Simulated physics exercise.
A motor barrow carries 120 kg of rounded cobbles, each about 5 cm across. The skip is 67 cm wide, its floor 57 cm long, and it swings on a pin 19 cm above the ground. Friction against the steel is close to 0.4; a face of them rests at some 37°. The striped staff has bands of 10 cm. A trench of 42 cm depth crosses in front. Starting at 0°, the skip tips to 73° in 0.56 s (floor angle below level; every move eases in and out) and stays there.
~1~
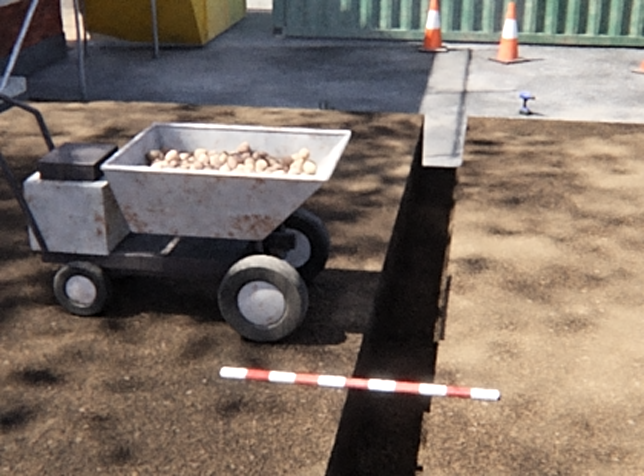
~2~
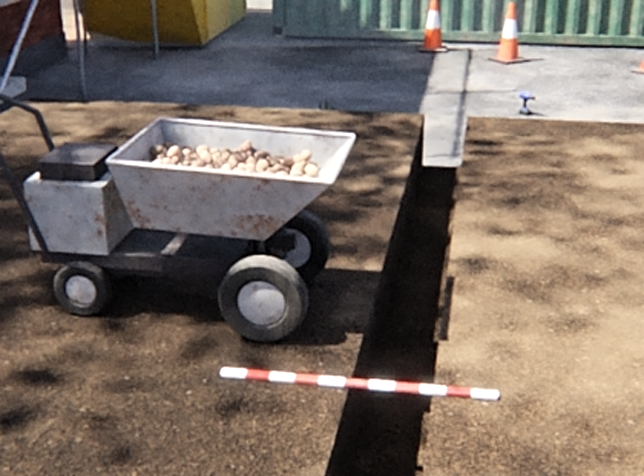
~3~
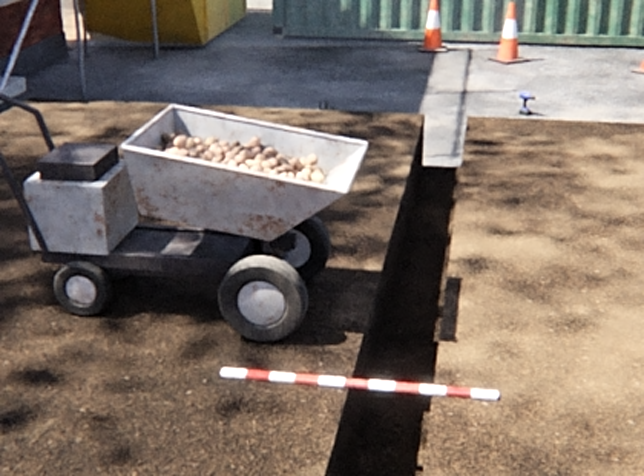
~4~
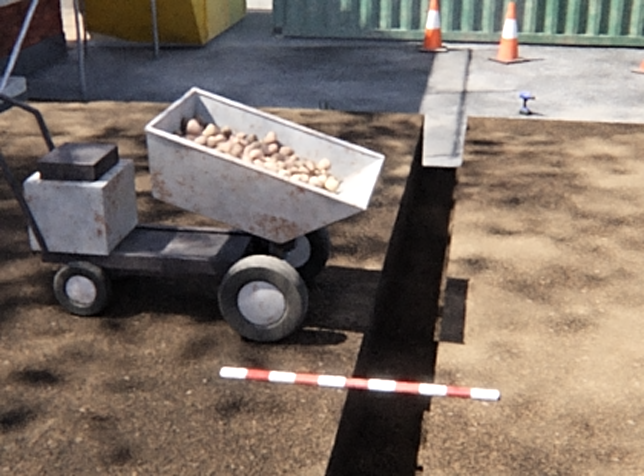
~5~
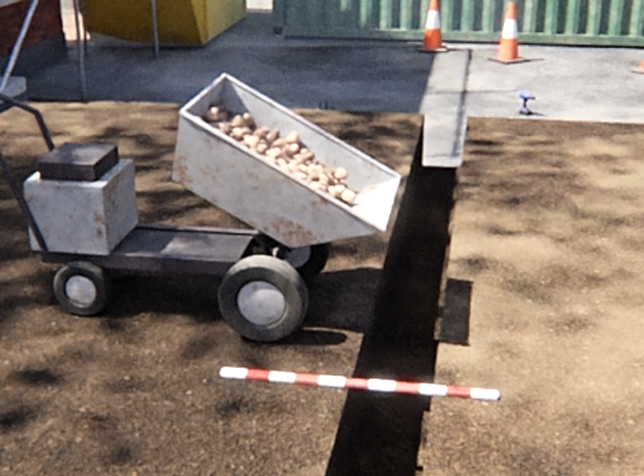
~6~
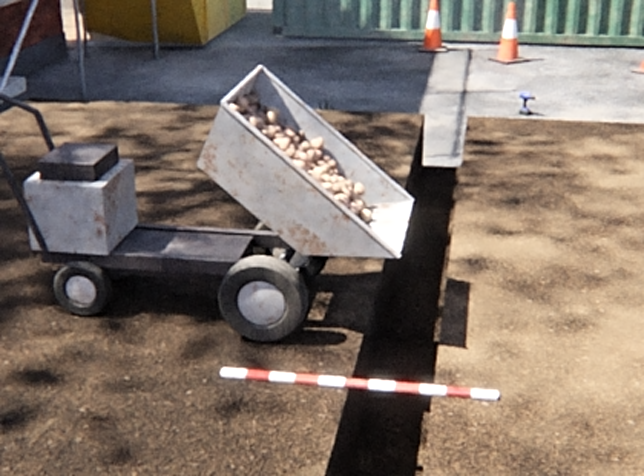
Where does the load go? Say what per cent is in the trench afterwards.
About 30 per cent.
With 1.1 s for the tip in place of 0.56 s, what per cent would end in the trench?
In that case some 45 per cent.
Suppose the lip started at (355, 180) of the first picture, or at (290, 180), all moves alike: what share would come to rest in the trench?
First some 5, then 70 per cent.
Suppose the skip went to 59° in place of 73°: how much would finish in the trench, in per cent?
It would be near 35 per cent.
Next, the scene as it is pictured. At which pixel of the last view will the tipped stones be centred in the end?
Their middle is at about (495, 320).
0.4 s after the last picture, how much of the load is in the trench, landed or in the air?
Some 10 per cent.
Then, 0.1 s after the last picture the floor is at 62°, 100 % in the skip; the foremost stones are at (390, 259).
Then, 0.4 s after the last picture the floor is at 73°, 72 % in the skip, 9 % in the trench, 19 % past the trench; the foremost stones are at (489, 309).
Then, 0.7 s after the last picture the floor is at 73°, 5 % in the skip, 25 % in the trench, 70 % past the trench; the foremost stones are past the picture's edge.
Then, 2.7 s after the last picture the floor is at 73°, 0 % in the skip, 30 % in the trench, 70 % past the trench; the foremost stones are past the picture's edge.
